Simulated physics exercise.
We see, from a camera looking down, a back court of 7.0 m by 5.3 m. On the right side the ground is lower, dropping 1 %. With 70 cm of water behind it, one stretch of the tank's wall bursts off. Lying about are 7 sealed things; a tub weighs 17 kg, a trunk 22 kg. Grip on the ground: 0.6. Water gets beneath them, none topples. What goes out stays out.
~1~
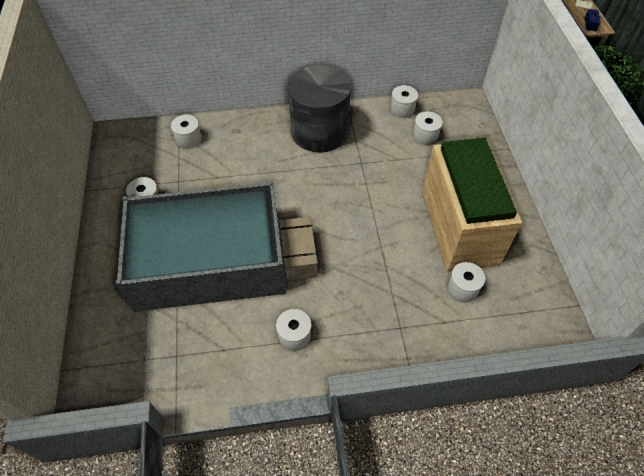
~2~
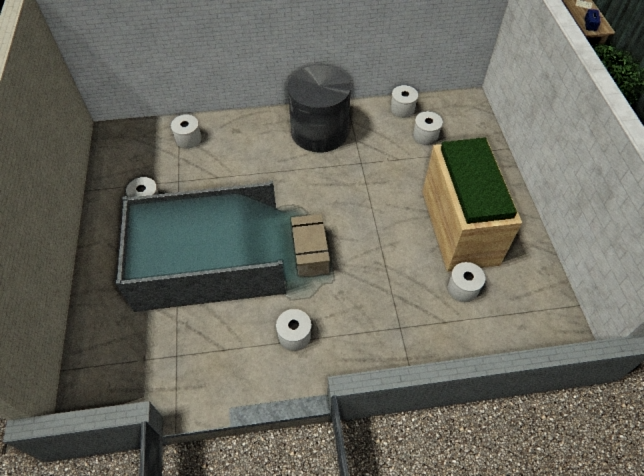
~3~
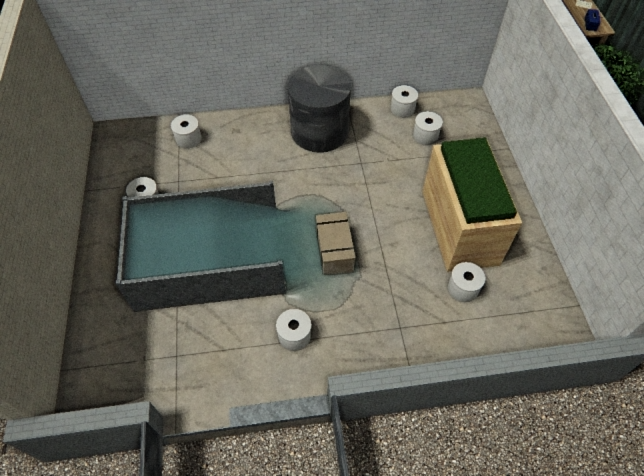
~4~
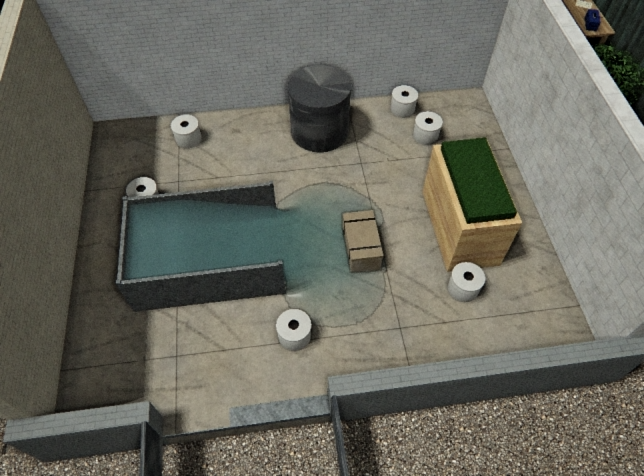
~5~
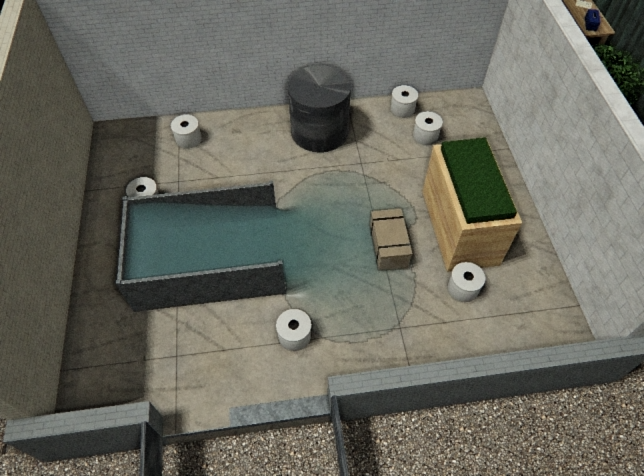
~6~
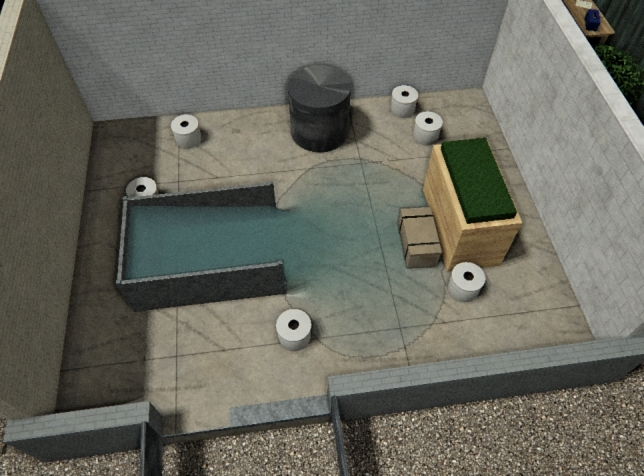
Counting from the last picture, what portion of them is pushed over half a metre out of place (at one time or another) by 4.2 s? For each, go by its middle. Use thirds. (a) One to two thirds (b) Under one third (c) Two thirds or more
(a) One to two thirds.
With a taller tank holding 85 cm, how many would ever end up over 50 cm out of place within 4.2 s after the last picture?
Then 4 of them.
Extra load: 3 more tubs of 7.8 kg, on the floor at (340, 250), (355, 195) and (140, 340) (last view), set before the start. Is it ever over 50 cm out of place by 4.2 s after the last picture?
In the order asked: Above the mark; above the mark; below the mark.
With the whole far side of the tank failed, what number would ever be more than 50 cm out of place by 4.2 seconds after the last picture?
In that case 3 of them.
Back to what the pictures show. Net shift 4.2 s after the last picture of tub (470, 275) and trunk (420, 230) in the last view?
Taking them in turn, I get 120 cm for the first and 350 cm for the second.
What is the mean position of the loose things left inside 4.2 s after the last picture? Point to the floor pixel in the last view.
Somewhere near (372, 206).
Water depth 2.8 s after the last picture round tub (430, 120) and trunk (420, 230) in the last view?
19 and 16 cm.
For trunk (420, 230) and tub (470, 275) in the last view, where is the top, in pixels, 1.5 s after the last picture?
About (443, 266) for the first and (552, 293) for the second.
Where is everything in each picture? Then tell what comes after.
In the first frame, a trunk at (298, 241), on the bottom; a tub at (141, 189) rests on the ground; 2.6 m2 under water; 0 of 7 have shifted.
In the second frame, a trunk at (310, 238) rests on the ground, 17 cm from its start; a tub at (141, 189) rests on the ground; 3.2 m2 under water; 1 of 7 have shifted.
In the third frame, a trunk at (335, 236), on the bottom, 53 cm from its start; a tub at (141, 189), on the bottom; water covers 4.4 m2; 1 of 7 have shifted.
In the fourth frame, a trunk at (363, 234), on the bottom, 93 cm from its start; a tub at (141, 189), on the bottom; water covers 5.8 m2; 1 of 7 have shifted.
In the fifth frame, a trunk at (391, 232), on the bottom, 134 cm from its start; a tub at (141, 189) rests on the ground; 7.5 m2 under water; 1 of 7 have shifted.
In the sixth frame, a trunk at (421, 230) rests on the ground, 177 cm from its start; a tub at (141, 189) rests on the ground; water covers 9.3 m2; 1 of 7 have shifted.
Then, 0.4 s after the last picture 1 of 7 are over 50 cm from their spots; 0 afloat.
Then, 1.5 s after the last picture 3 of 7 are over 50 cm from their spots; 1 afloat.
Then, 2.8 s after the last picture 3 of 7 are over 50 cm from their spots; 3 afloat.
Then, 4.2 s after the last picture 4 of 7 are over 50 cm from their spots, and 4 have been at some point; 4 afloat.
